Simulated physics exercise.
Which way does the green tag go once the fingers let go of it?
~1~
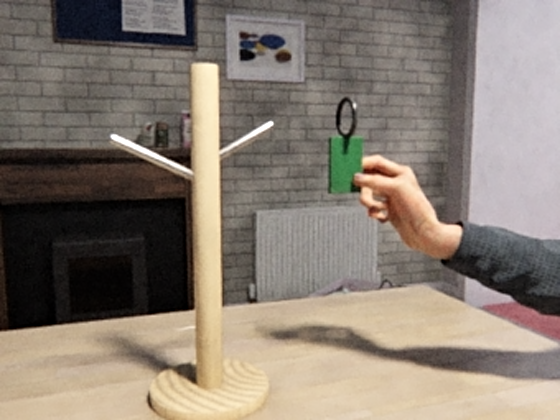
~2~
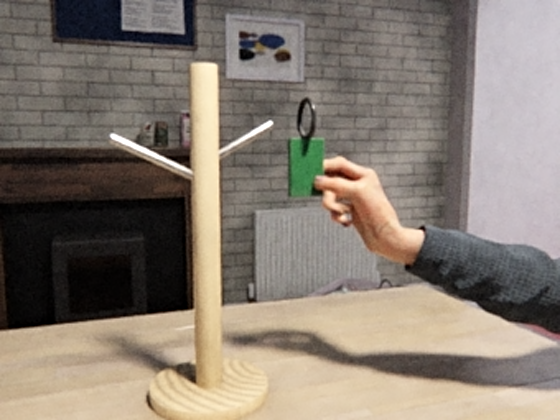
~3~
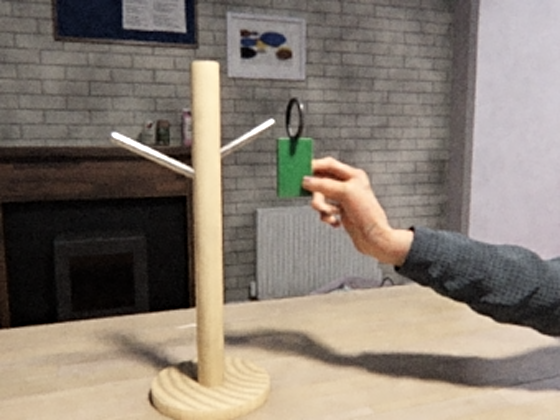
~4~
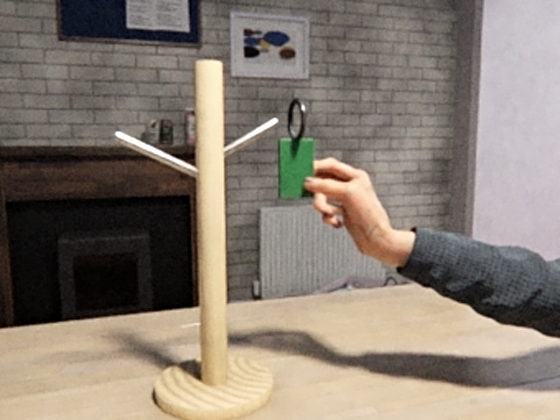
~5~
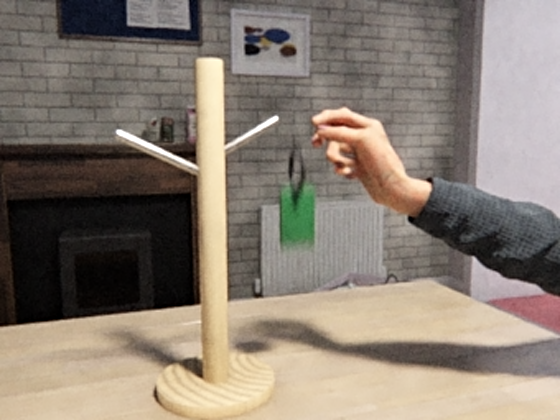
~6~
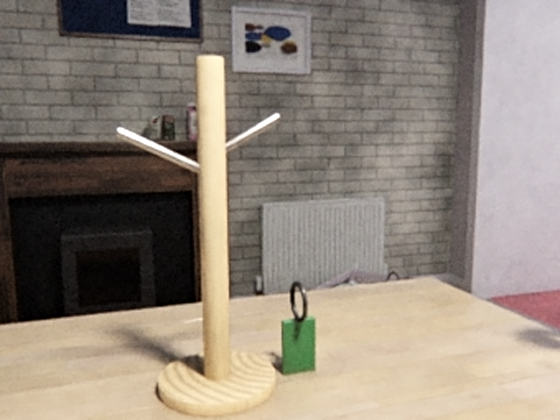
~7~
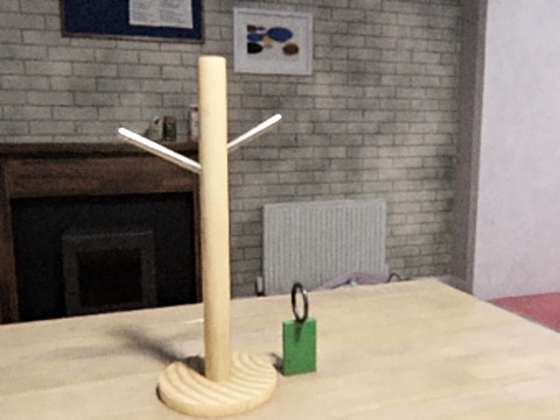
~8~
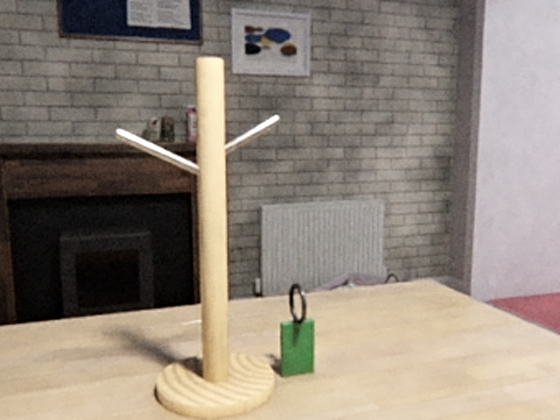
The green tag moves down, dropping from beside the right peg to the table.
